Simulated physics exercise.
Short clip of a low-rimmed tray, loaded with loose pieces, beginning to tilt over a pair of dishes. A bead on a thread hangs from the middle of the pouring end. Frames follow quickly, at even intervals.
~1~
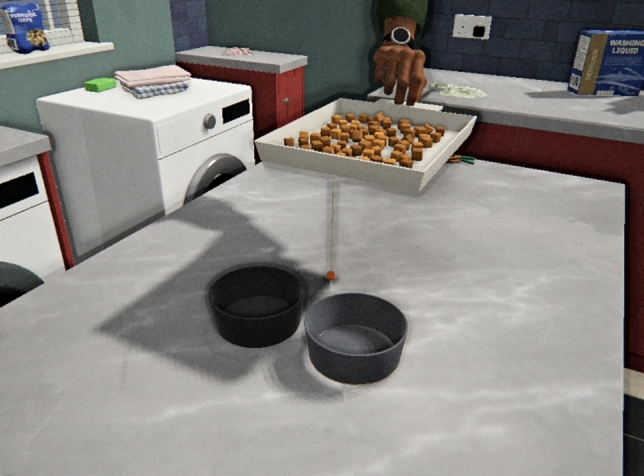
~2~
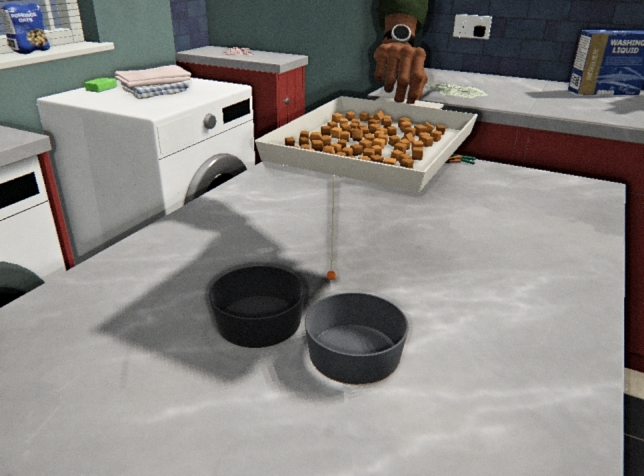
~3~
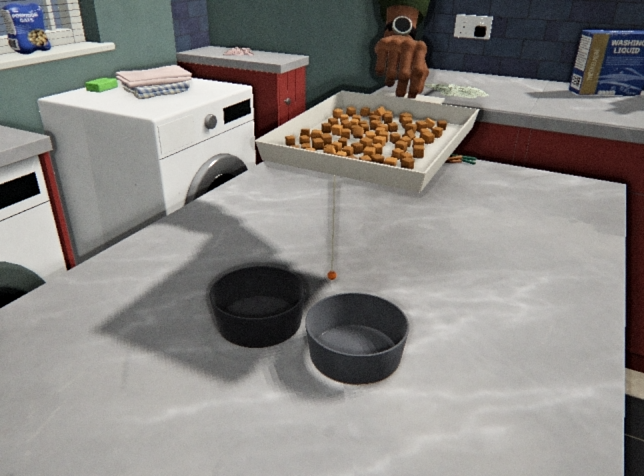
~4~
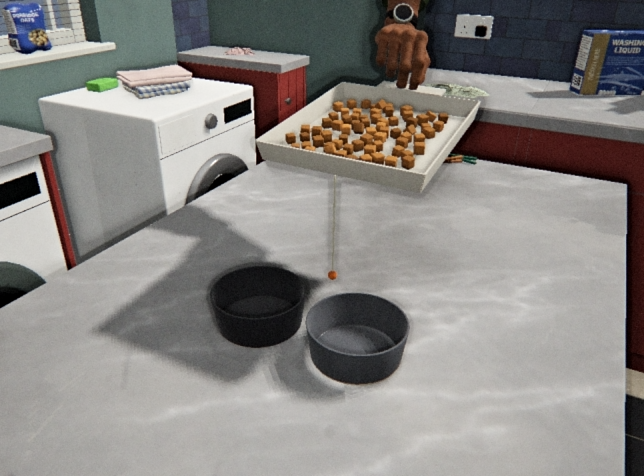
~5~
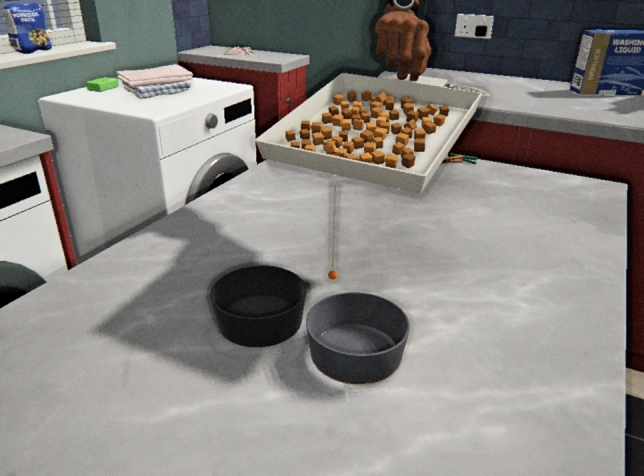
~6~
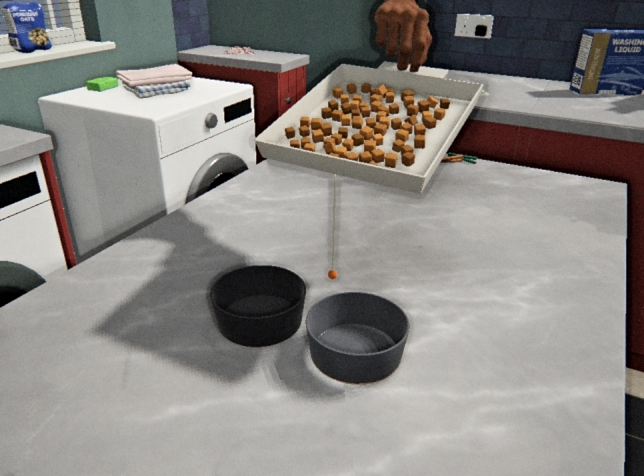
A hand slightly tilts a tray of brown cubes above two dark dishes on a counter.
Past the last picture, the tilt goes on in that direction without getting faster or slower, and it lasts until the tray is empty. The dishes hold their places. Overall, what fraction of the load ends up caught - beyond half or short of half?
Most of it finds a dish.
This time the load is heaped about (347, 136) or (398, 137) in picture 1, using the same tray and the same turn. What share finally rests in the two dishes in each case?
Around 60 percent the first time and around 70 percent the second time.
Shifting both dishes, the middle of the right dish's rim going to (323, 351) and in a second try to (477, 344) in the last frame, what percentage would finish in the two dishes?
It comes to near 40 per cent the first time and near 40 per cent the second time.
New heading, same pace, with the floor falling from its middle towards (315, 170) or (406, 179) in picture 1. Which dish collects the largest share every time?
The left-side dish, then the right-side dish.
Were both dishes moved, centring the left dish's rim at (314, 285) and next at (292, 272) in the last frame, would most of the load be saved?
Taking them in turn, it's short of half and then short of half.
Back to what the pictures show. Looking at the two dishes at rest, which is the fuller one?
The one to the right is fuller.
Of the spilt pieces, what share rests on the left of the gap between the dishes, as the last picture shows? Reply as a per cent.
Share on the left: Near 60 %.
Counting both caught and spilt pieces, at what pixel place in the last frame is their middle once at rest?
Centre at rest, last view: Approx. (334, 351).
Soon, tray tipped steeply; all on the tray.
A while on, tray tipped right over; nearly all on the tray; a small part in the right dish; a stray few outside both; a stray few in the air.
Towards the end, tray tipped past a quarter turn; about half in the right dish; about a quarter in the left dish; about a third outside both.
Finally, tray tipped past a quarter turn; about half in the right dish; about a quarter in the left dish; about a third outside both.
